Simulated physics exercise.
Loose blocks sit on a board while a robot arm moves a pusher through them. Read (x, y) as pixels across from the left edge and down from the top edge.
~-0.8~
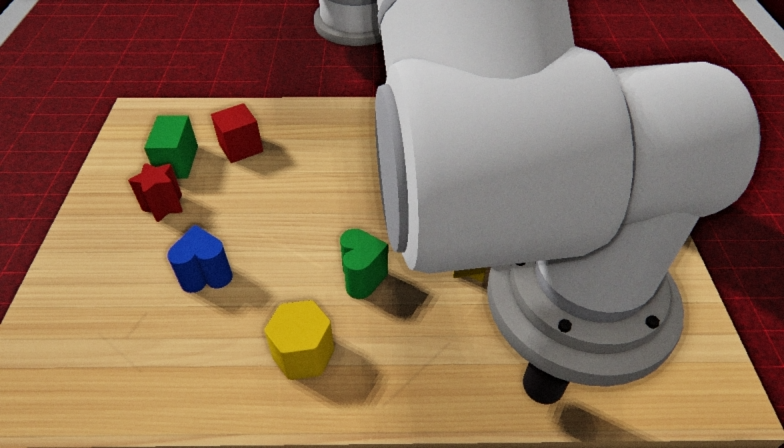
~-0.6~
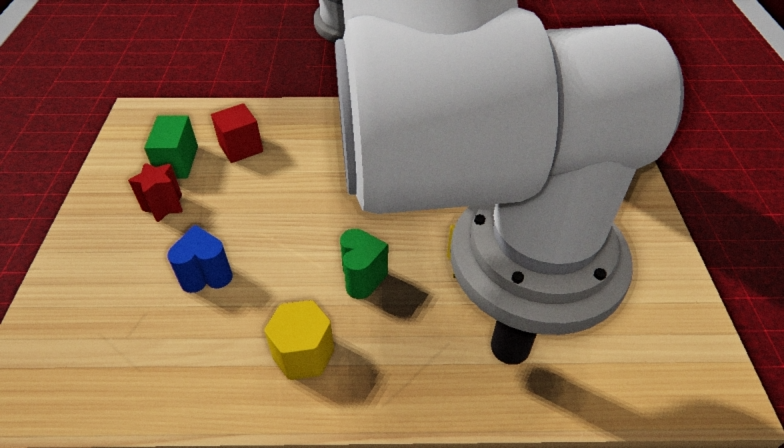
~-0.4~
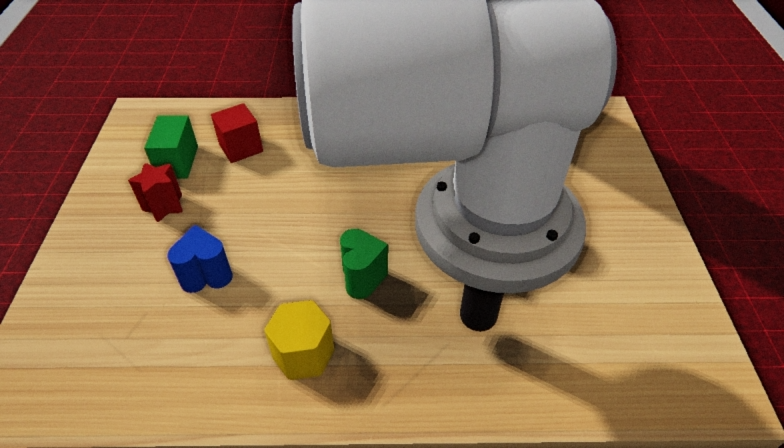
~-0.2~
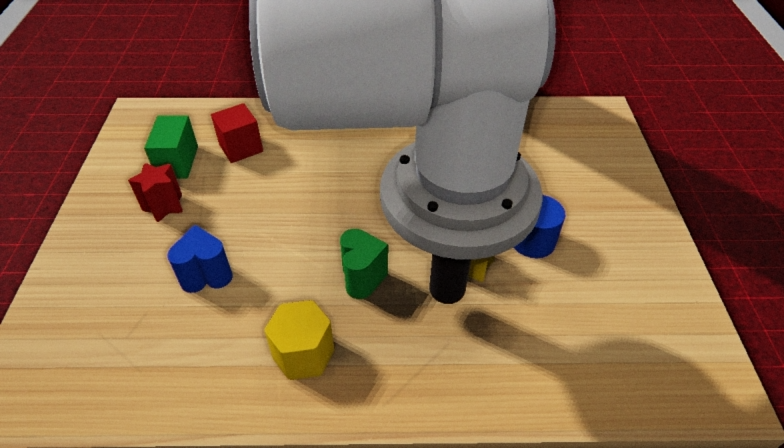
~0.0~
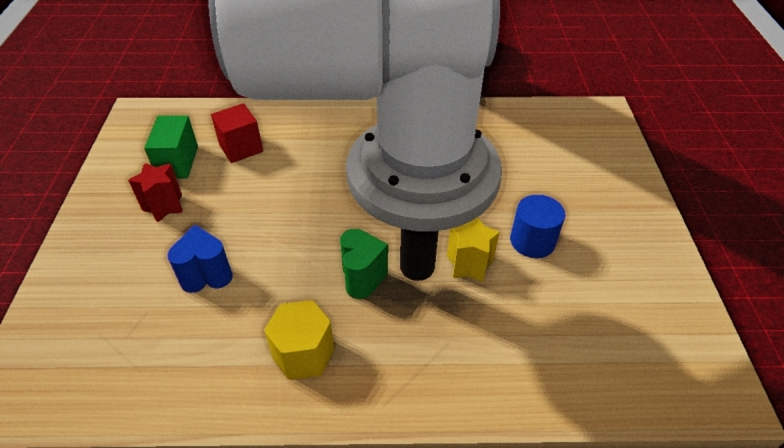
The robot arm moves its black pusher up and left between the green heart and yellow star.
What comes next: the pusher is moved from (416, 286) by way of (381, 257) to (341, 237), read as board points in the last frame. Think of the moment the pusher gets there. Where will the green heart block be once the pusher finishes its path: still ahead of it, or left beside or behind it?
At the end of the path, the pusher has already lost the green heart block, which lies beside or behind it.
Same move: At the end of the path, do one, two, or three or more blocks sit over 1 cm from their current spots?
It's going to be one.
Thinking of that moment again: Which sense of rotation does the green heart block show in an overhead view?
Spin direction: Counter-clockwise.
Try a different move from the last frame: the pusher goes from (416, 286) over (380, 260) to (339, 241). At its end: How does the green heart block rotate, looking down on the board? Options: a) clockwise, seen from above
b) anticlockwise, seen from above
Letter b.
On the path given first. Halfway along, pusher at (380, 238); green heart block at (346, 243), turned 50° anticlockwise.
At the end, pusher at (339, 219); green heart block at (335, 238), turned 95° anticlockwise; yellow star block still.
